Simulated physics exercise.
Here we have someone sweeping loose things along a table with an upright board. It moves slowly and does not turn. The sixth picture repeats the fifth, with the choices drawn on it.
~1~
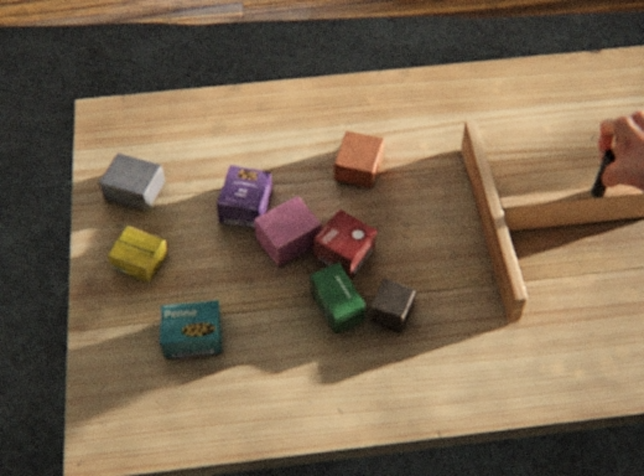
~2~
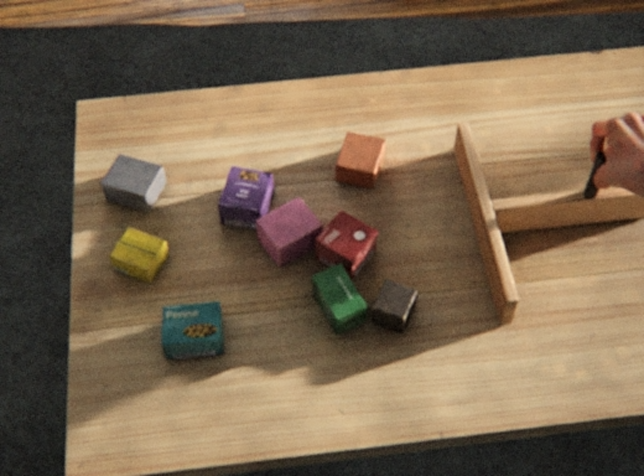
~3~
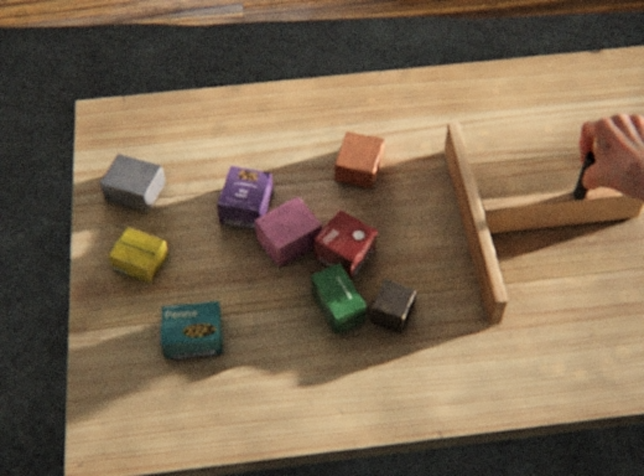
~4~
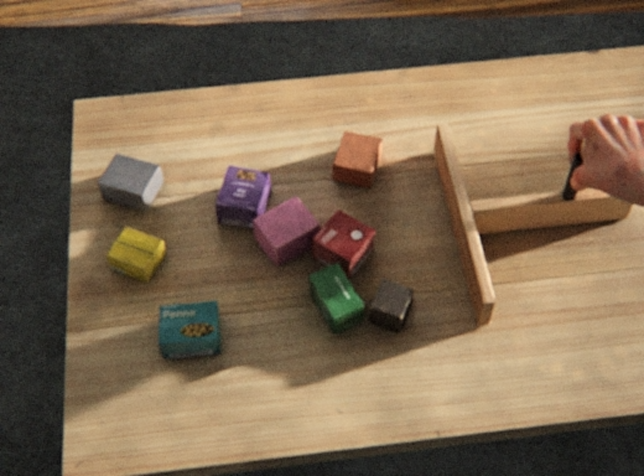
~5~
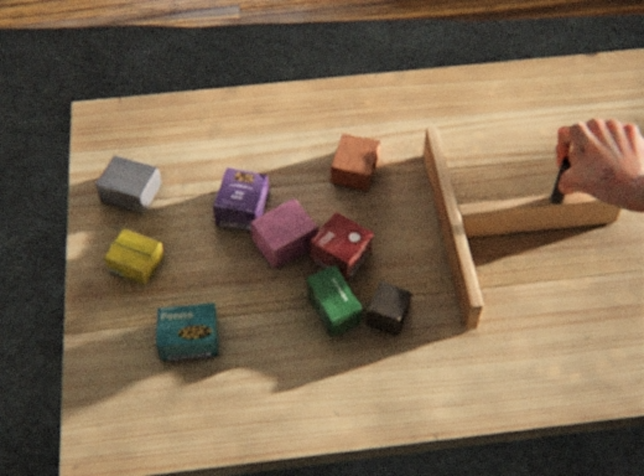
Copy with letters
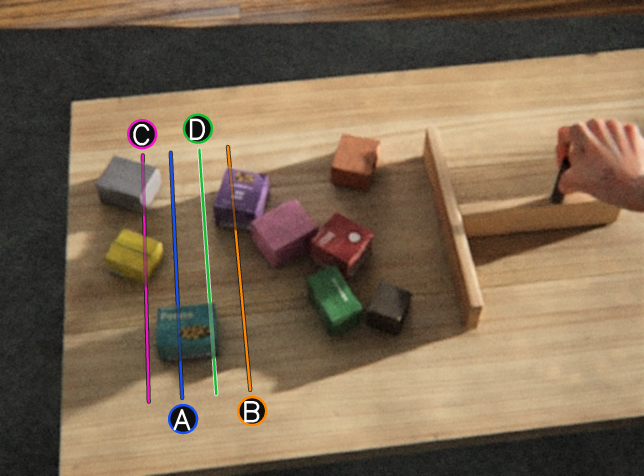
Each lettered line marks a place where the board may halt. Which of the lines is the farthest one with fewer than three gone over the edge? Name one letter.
No farther than C.
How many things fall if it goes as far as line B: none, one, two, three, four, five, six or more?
By then, none.
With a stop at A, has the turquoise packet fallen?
No.
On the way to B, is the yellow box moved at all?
No.
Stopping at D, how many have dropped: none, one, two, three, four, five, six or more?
In all, none.
On the marked copy, A at (176, 264); B at (238, 258); C at (145, 268); D at (207, 261).
With C. Early on, board (344, 222); black block (334, 323); orange block (305, 168).
Further on, board (232, 233); grey block (109, 179); turquoise packet (137, 350).
At the end, board (145, 242); yellow box (68, 268); purple packet (71, 202); none fallen.
As for the rest, A is within the limit but short; B is within the limit but short; D is within the limit but short.
